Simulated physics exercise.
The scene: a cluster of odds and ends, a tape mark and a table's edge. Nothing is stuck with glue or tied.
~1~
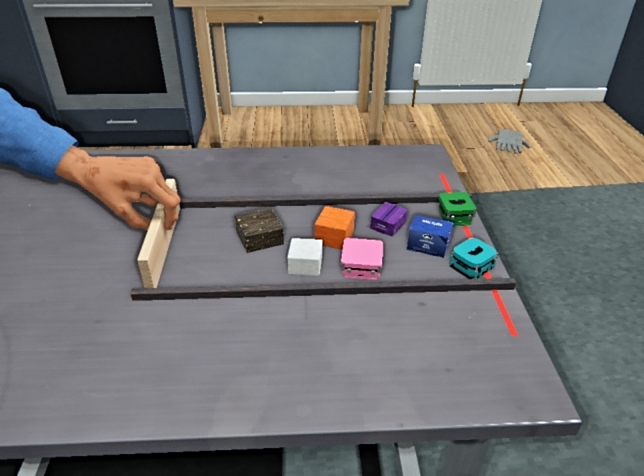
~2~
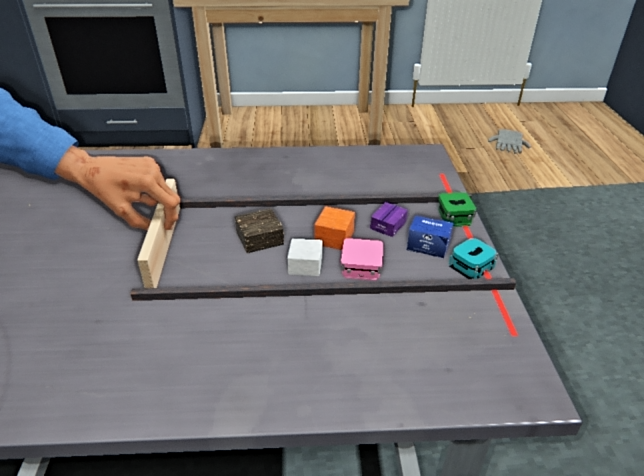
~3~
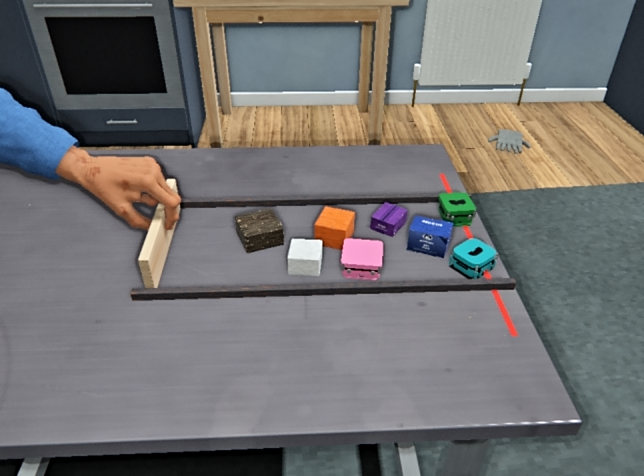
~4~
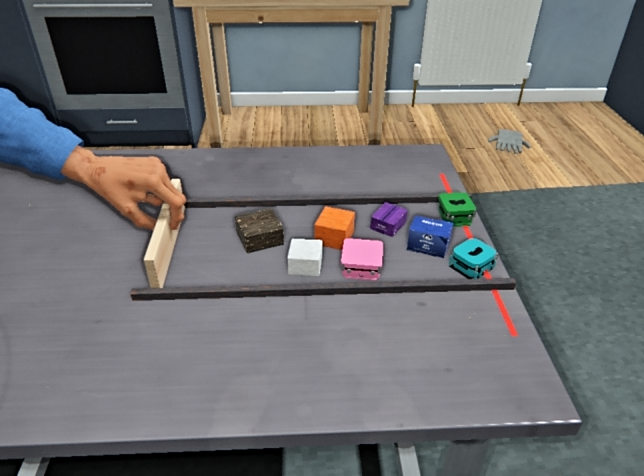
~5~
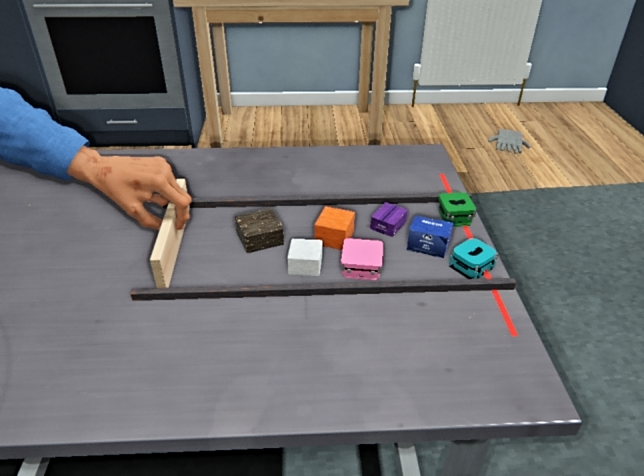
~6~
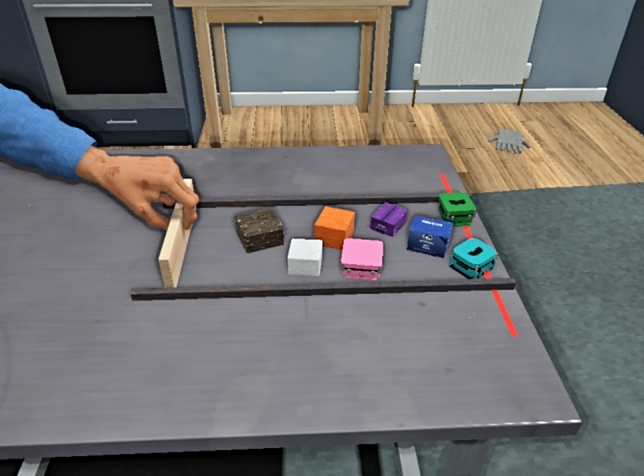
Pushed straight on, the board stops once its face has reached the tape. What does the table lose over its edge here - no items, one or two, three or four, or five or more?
No fewer than five go over.
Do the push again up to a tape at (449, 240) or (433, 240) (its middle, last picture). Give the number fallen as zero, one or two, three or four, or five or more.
Count at position one: At least five; at position two: Three to four.
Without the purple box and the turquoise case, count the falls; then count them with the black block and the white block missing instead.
Result: 4 in the first case, with 4 in the second.
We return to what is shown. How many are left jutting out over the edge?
The answer comes to 2.
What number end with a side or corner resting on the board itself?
Count recorded: 2.
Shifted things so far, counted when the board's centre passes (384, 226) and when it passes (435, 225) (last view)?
First position 8; second position 8.
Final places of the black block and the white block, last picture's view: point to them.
The one named first is at (490, 228), the next at (497, 251).
Early on, none off yet; green case at rest near (456, 210); turquoise case at rest near (473, 260); blue box at rest near (429, 237).
Finally, the number that fall off is five or more; lost, orange block, pink case, purple box, blue box, turquoise case and green case.
